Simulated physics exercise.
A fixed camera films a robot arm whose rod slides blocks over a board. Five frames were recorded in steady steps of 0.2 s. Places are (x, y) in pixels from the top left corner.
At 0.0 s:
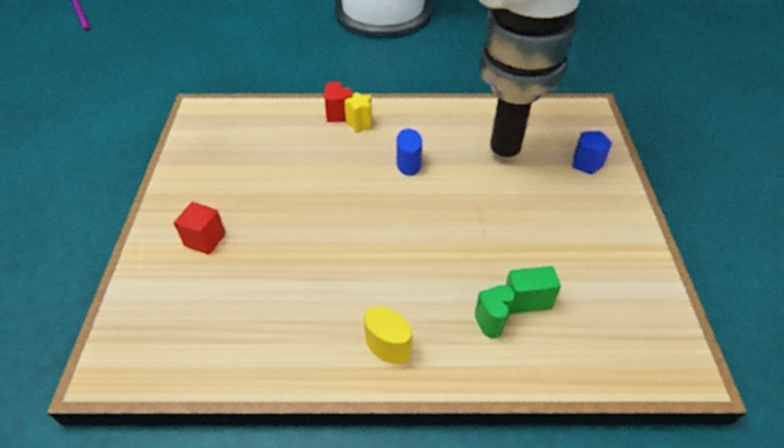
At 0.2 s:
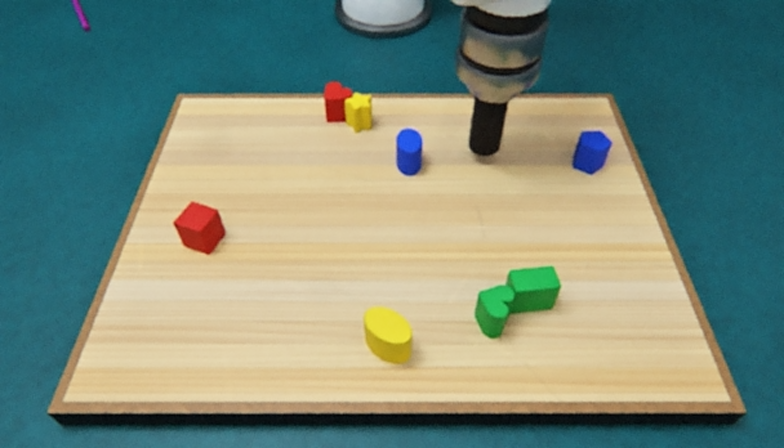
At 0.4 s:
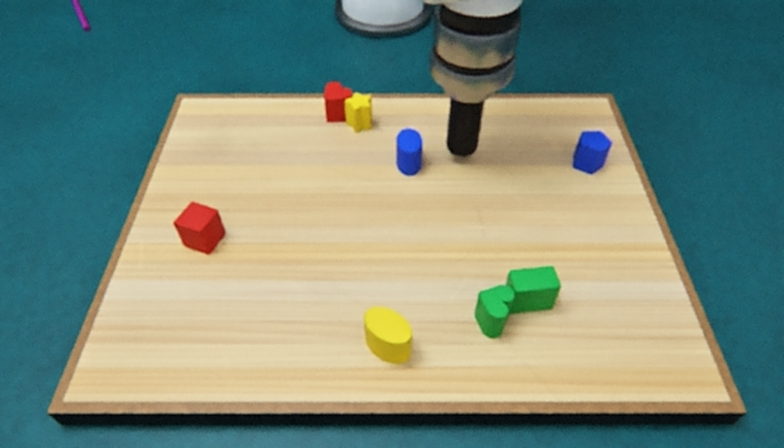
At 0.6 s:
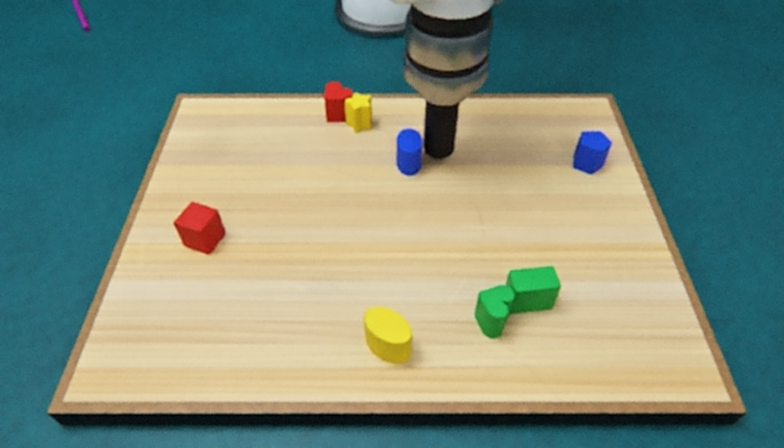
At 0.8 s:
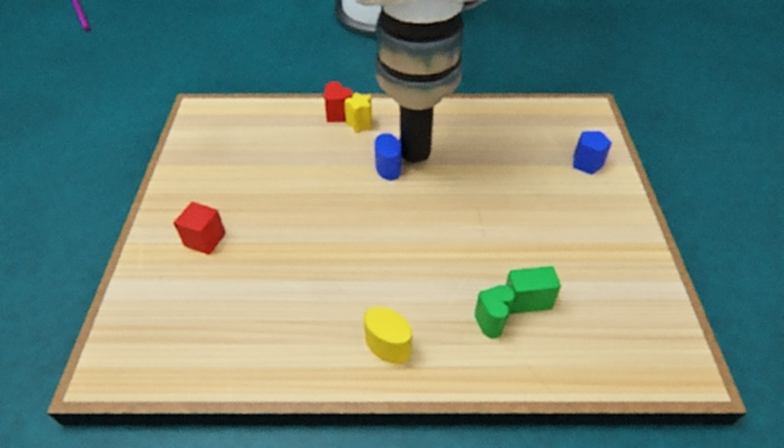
On a wooden board scattered with red, yellow, green and blue blocks, a robot arm's dark rod moves left from near the blue block at right, reaches the blue cylindrical block and pushes it a short way left.
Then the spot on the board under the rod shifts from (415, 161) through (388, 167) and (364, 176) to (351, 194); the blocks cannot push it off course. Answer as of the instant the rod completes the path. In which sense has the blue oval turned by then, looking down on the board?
It twists with the clock when seen from above.
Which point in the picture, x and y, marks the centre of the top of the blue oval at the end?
The blue oval ends near (319, 165).
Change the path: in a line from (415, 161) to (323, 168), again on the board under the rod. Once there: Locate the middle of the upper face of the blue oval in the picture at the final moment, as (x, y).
At the end it should sit near (317, 165).
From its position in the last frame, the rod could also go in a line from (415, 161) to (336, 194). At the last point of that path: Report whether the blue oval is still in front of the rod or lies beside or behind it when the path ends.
The block sits ahead of the rod.
The first path, step by step. Halfway along, rod (375, 161); blue oval (346, 154).
At the end, rod (351, 185); yellow star block unmoved; blue oval (319, 165), turned 35° clockwise.
